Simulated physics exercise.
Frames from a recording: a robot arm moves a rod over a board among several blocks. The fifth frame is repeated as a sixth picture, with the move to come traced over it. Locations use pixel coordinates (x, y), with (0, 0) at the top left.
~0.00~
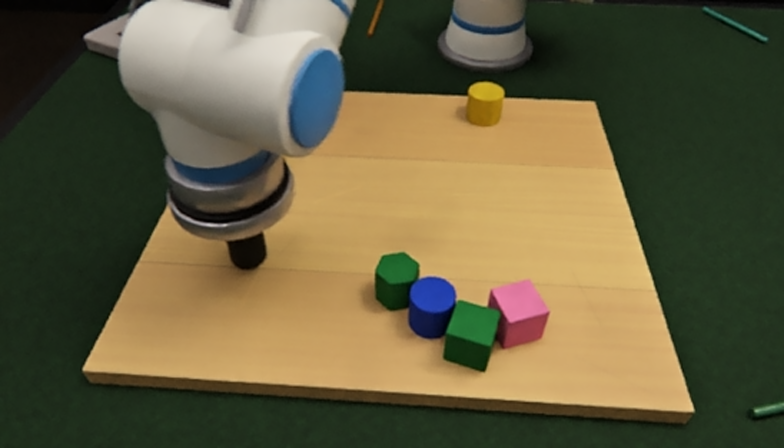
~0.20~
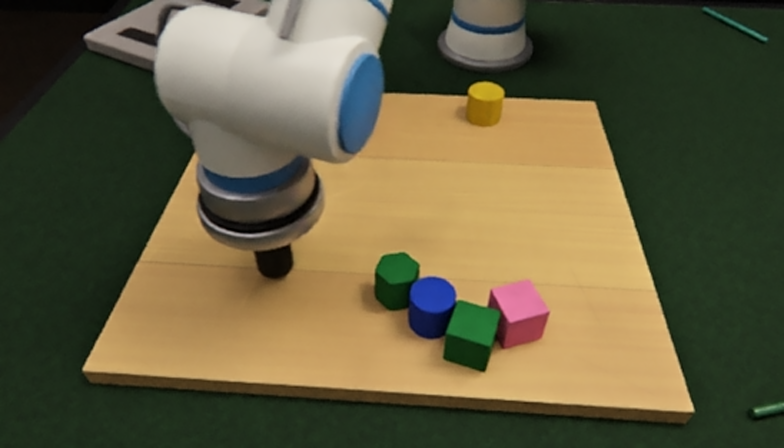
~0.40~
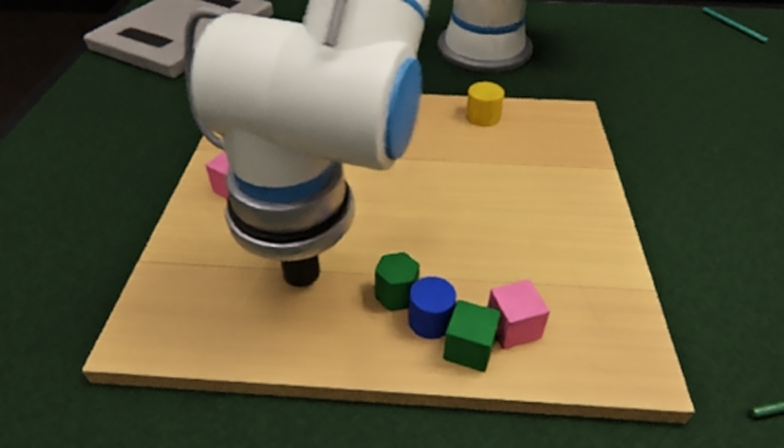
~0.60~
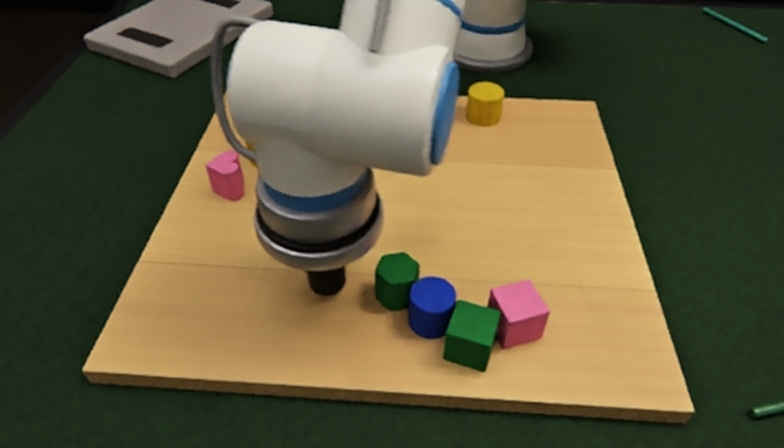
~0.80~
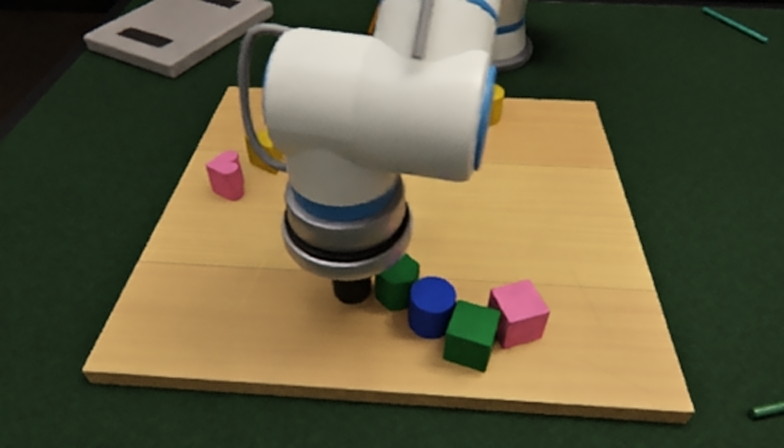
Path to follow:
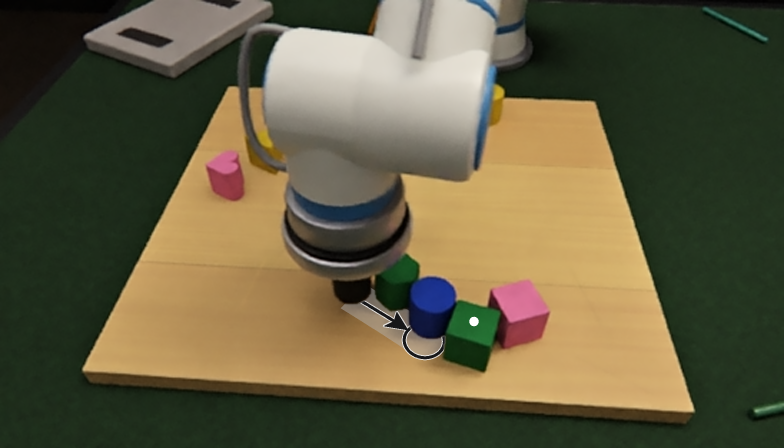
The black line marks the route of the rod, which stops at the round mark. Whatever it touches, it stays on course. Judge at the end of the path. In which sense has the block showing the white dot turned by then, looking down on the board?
I'd predict that, seen from above, the block showing the white dot rotates clockwise.
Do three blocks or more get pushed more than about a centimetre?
In short: Yes.
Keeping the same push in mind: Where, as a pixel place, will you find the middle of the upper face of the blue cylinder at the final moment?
The centre of its top face lies at (462, 294).
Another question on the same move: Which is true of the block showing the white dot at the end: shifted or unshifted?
It gets moved.
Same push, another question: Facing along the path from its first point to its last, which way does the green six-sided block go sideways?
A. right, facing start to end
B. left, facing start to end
My answer is option B.
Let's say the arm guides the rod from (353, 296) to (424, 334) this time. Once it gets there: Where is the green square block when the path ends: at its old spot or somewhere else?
At the end of the path, it will have moved.
The drawn path runs from (353, 296) directly to (424, 340); the dot is on the green square block.
On the path given first. Halfway along, rod (389, 312); green six-sided block (413, 263), turned 50° anticlockwise; blue cylinder (438, 294).
At the end, rod (425, 334); green six-sided block (413, 263), turned 50° anticlockwise; blue cylinder (462, 294); green square block (490, 327), turned 40° clockwise; pink square block not moved.
